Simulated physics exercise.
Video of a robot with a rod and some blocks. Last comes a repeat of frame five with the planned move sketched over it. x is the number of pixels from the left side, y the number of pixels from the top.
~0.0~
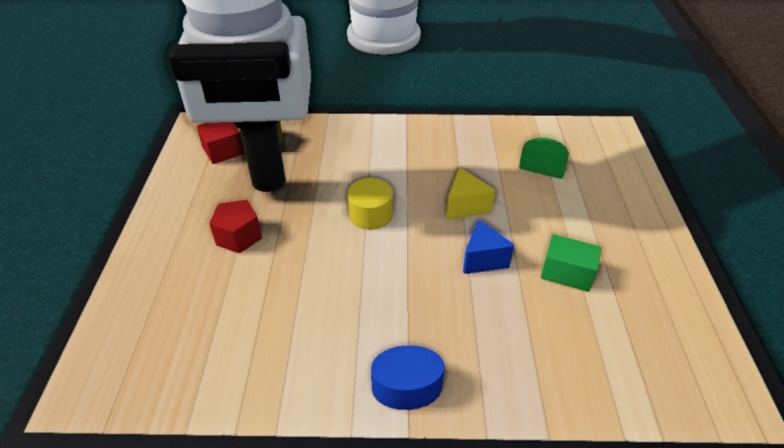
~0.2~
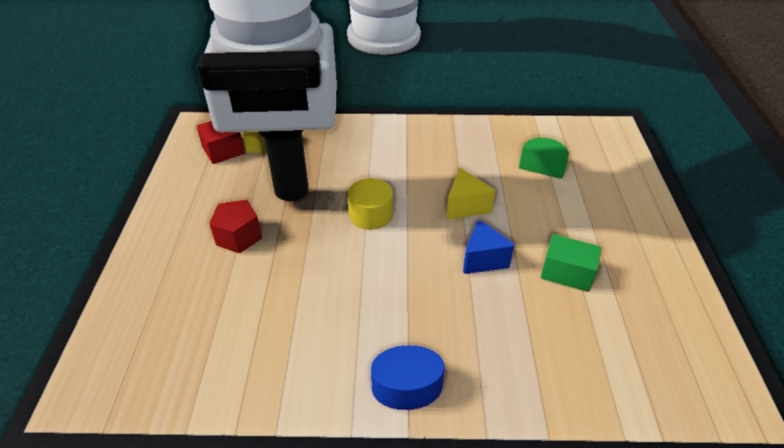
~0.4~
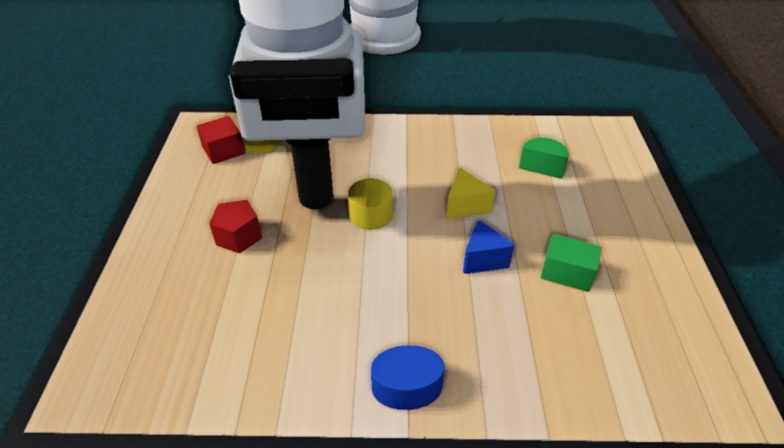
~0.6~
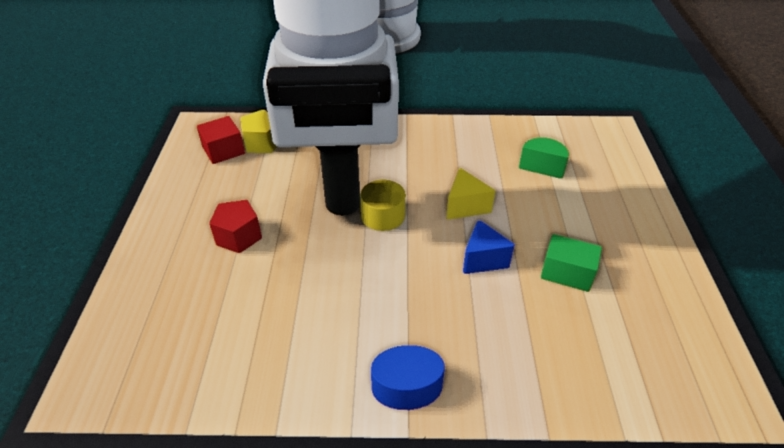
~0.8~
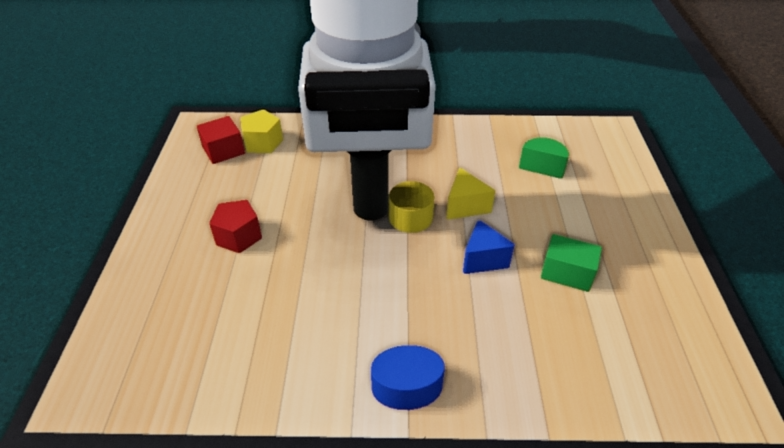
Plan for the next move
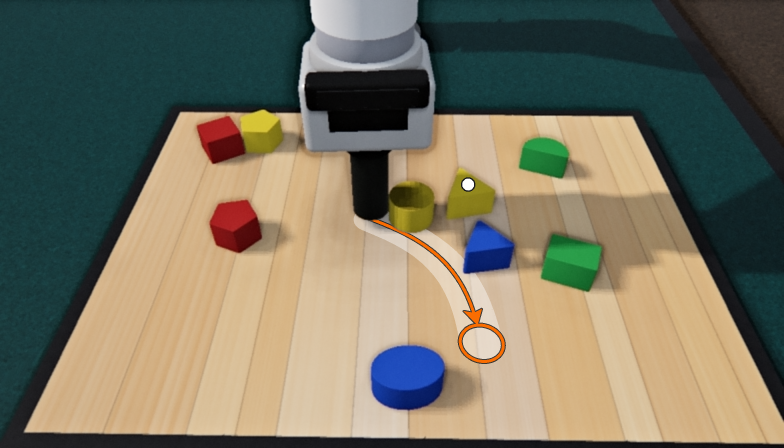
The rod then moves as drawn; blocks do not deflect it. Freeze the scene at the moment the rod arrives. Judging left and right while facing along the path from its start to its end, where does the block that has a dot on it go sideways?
It goes toward the left-hand side.
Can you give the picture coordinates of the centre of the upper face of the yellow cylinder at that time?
Located at (458, 205).
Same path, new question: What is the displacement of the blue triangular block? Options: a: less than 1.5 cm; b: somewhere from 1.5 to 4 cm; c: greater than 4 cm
The answer is a.
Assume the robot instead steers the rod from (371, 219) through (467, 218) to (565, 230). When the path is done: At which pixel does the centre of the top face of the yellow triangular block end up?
When the path ends, it will be at (512, 178).
Drawn move, from (371, 219) by way of (423, 244) and (462, 286) to (482, 343); the dot is on the yellow triangular block.
On the path given first. One third of the way, rod (424, 234); yellow cylinder (456, 204); yellow triangular block (480, 181), turned 40° anticlockwise.
Two thirds of the way, rod (464, 277); yellow cylinder (458, 205); yellow triangular block (480, 181), turned 40° anticlockwise; blue triangular block (493, 243), turned 35° anticlockwise.
At the end, rod (484, 333); blue oval block still; yellow cylinder (458, 205); yellow triangular block (480, 181), turned 40° anticlockwise; blue triangular block (493, 243), turned 35° anticlockwise.
